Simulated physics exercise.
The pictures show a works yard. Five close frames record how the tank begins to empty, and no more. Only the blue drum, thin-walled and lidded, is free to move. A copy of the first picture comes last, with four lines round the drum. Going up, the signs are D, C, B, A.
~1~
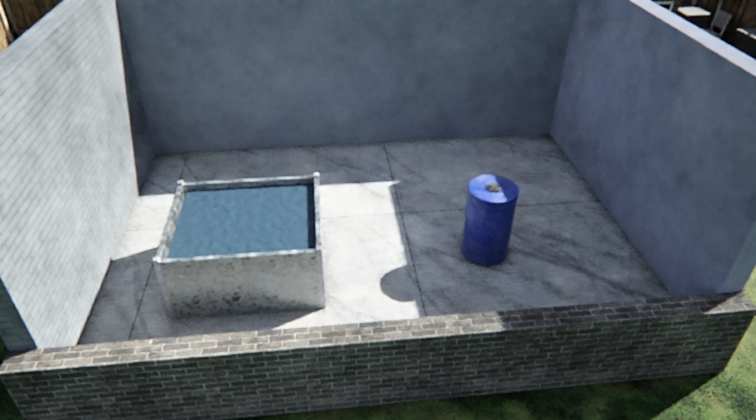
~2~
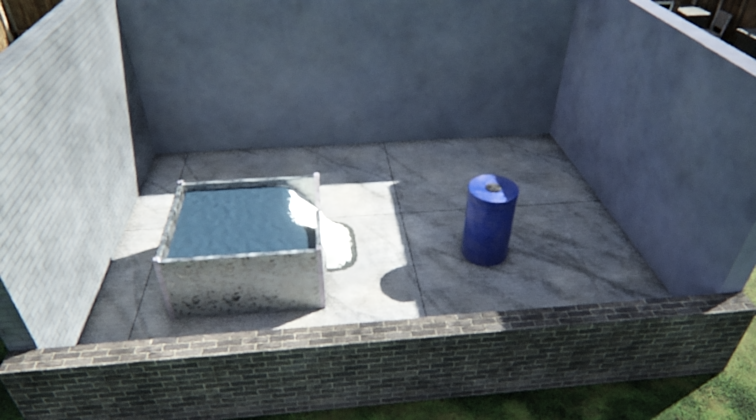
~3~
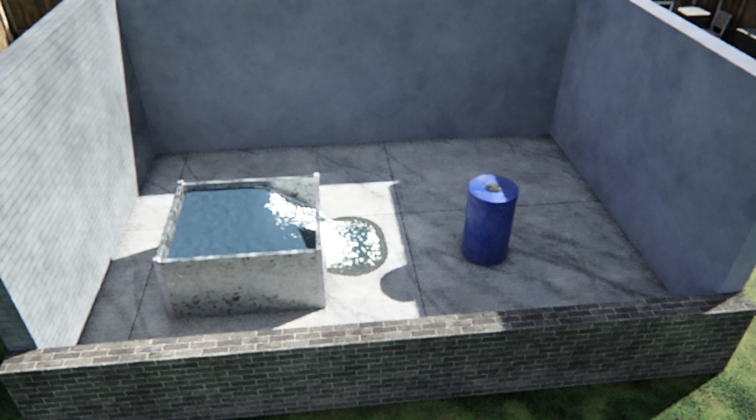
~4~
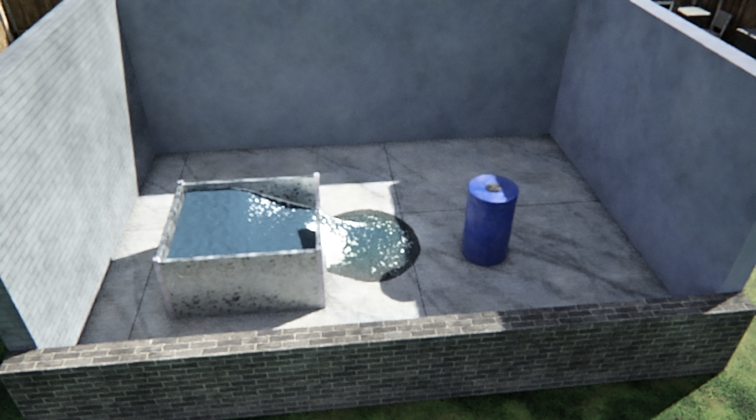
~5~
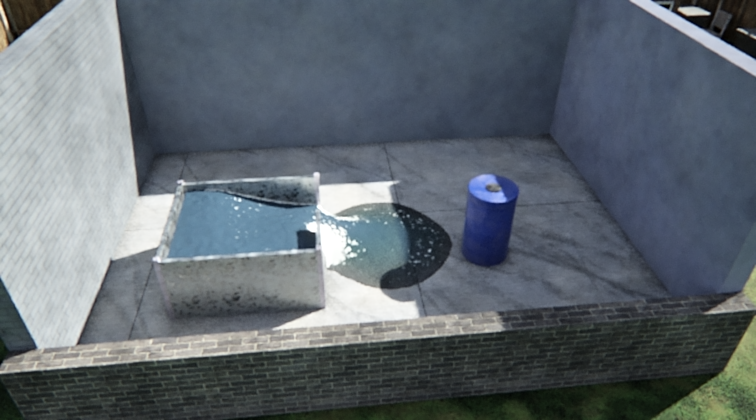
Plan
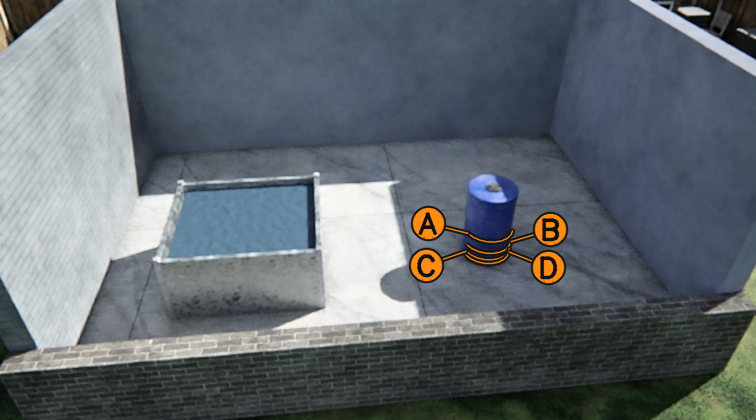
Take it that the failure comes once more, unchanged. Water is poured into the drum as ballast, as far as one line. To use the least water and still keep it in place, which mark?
Use mark A.
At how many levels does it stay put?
One of the four.
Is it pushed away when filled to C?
Yes.
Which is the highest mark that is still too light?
B.
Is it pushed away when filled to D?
Yes, that goes wrong.
On the marked copy, A at (494, 242); B at (493, 253); C at (492, 259); D at (491, 263); from the bottom up D, C, B, A.
If A is chosen, it does not move.
If B is chosen, it is pushed about half its own width away.
If C is chosen, it is pushed about twice its own width away.
If D is chosen, it is pushed about 3 times its own width away.
